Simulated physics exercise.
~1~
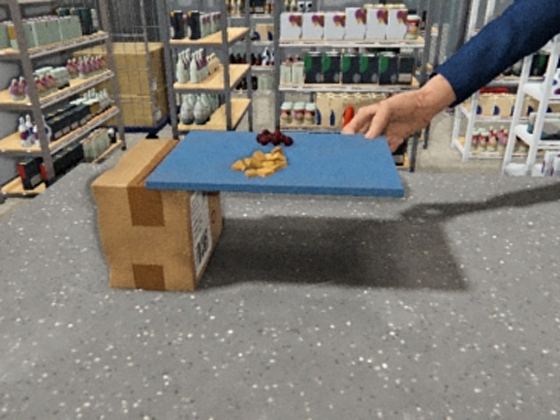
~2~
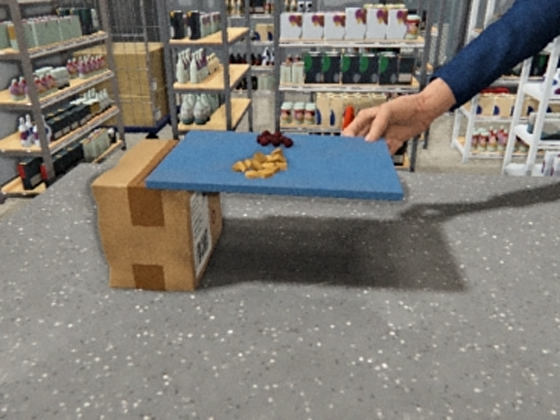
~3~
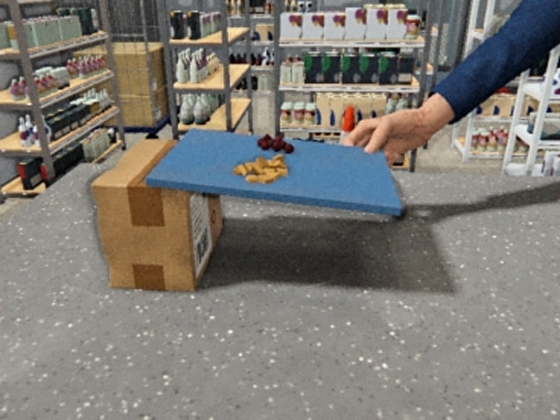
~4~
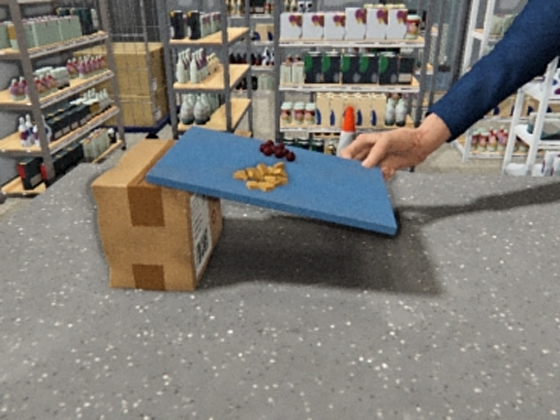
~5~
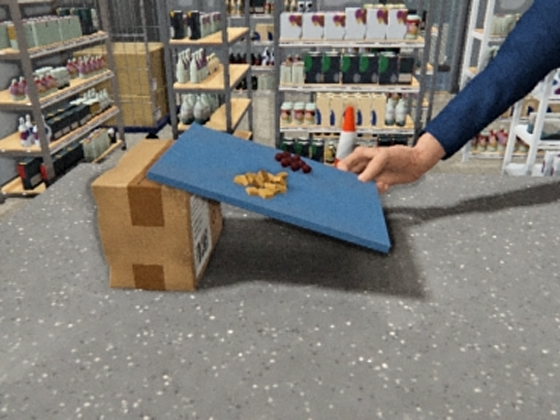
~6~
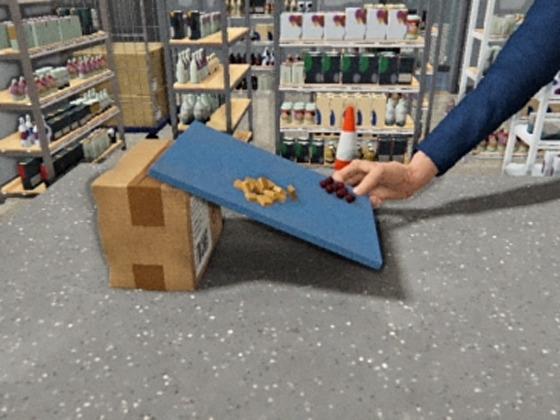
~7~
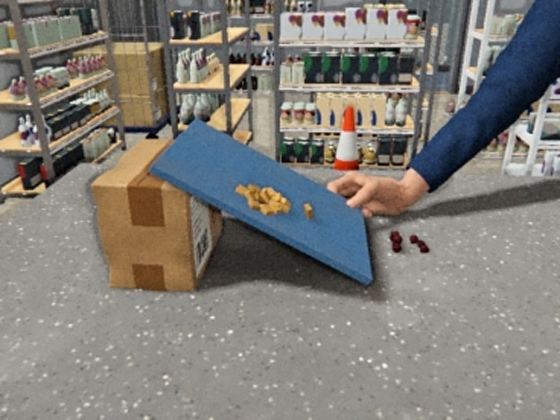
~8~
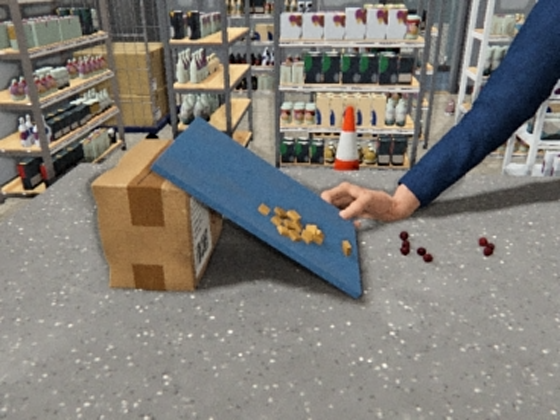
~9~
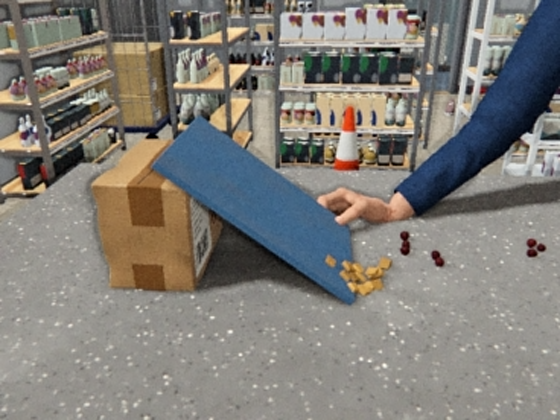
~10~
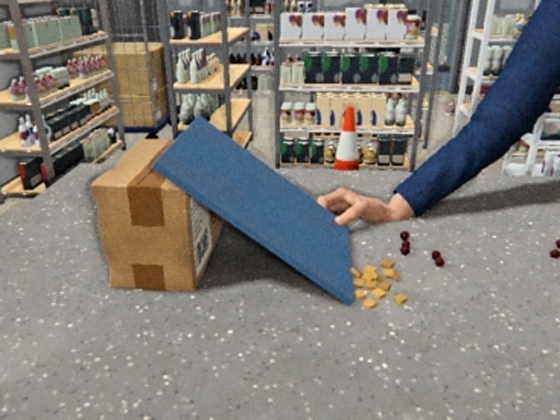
In a storage room lined with shelves of bottles, a speckled grey counter is seen from the front and slightly above. A blue board rests on a cardboard box at left, its right end held by a hand in a blue sleeve, with dark red pieces behind a heap of golden chunks. The hand lowers the free end, and the red pieces slide first, tumbling off and scattering to the right. As the slope steepens, the golden chunks slide down too. The board finally touches the counter, with golden chunks gathered at its foot and red pieces lying farther out.
